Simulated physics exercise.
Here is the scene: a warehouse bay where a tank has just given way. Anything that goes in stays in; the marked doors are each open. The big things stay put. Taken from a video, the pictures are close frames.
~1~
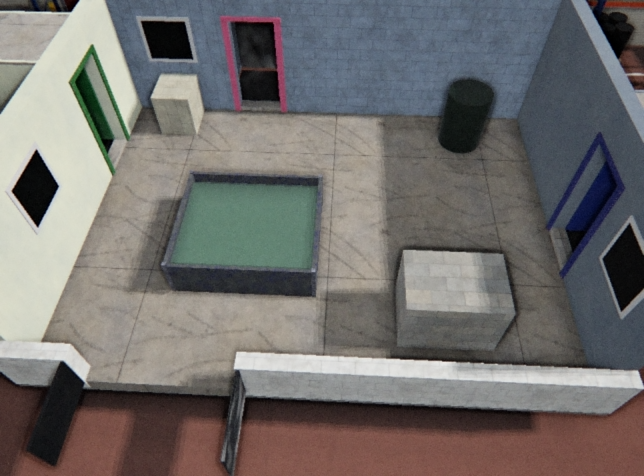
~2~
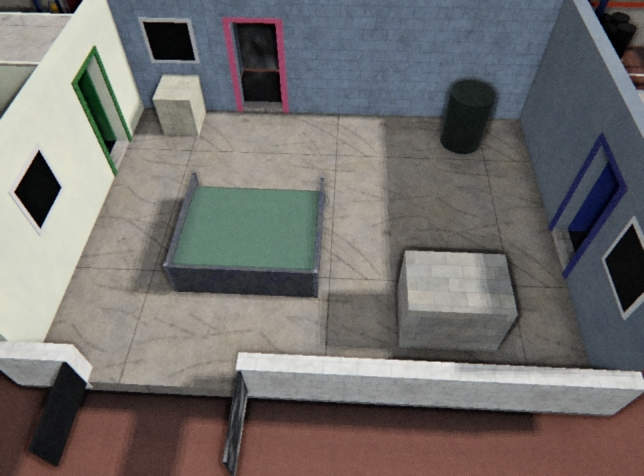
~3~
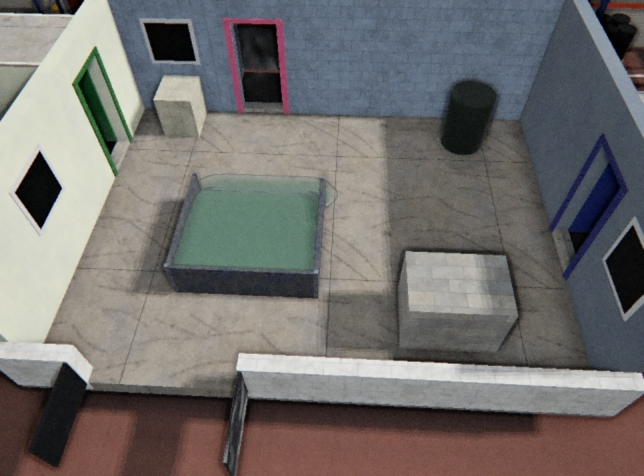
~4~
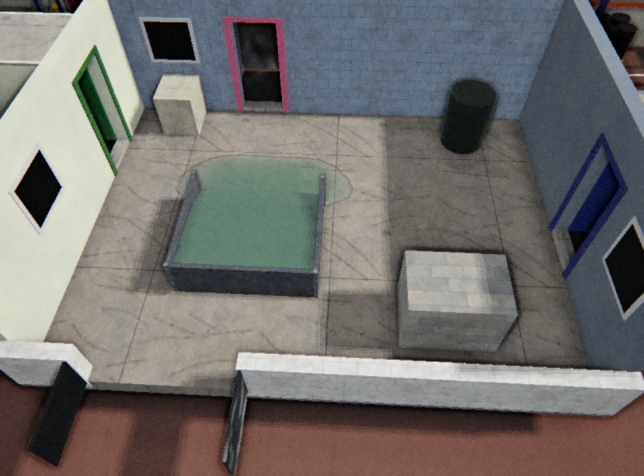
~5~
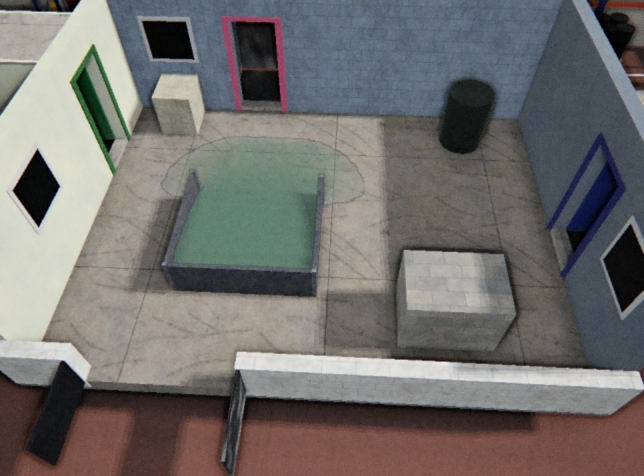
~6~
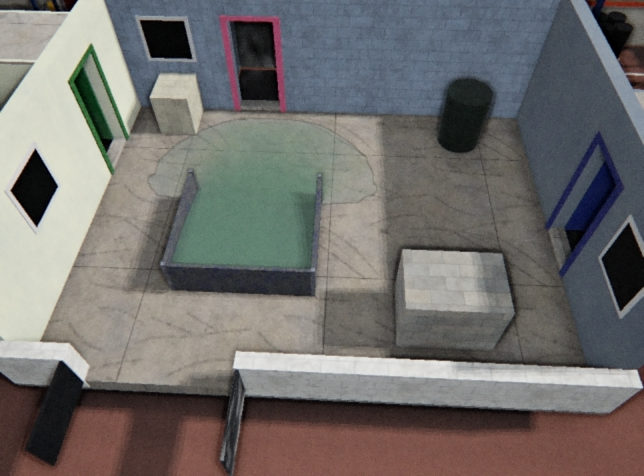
The clip shows a rectangular tank of still green water in a walled bay with coloured doorways; its far side opens, and water pours out through the gap, spreading across the floor toward the back wall in a widening, rounded sheet.
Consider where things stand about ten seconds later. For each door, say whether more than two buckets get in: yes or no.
Pink door: Yes; green door: Yes; blue door: No.
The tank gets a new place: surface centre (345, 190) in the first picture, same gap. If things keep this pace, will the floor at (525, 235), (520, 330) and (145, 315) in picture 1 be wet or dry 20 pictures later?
One after the other: Flooded, no water, free of water.
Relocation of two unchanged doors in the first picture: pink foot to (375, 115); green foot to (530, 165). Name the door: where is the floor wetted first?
Answer: The pink one.
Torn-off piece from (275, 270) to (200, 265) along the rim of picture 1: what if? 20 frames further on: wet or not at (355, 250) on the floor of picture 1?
It would be drenched.
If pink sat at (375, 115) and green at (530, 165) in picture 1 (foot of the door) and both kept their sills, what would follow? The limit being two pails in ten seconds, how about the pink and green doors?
I'd say the pink door beats the mark and the green door remains short of it.
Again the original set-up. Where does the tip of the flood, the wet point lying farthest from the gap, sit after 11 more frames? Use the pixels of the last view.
Point: (458, 121) in the last picture's pixels.
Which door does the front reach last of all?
From what the pictures show, it's the blue door.
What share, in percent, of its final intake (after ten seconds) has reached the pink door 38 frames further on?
Roughly 100 per cent.
A moment on, water covers 25 % of the floor; the pink door over two buckets in, the green door not reached, the blue door not reached.
Next, water covers 30 % of the floor; the pink door far over two buckets in, the green door under two buckets in, the blue door not reached.
Then, water covers 40 % of the floor; the pink door far over two buckets in, the green door under two buckets in, the blue door not reached.
Later, water covers 75 % of the floor; the pink door far over two buckets in, the green door over two buckets in, the blue door wet at the sill, nothing in.
In the end, water covers 95 % of the floor; the pink door far over two buckets in, the green door over two buckets in, the blue door wet at the sill, nothing in.
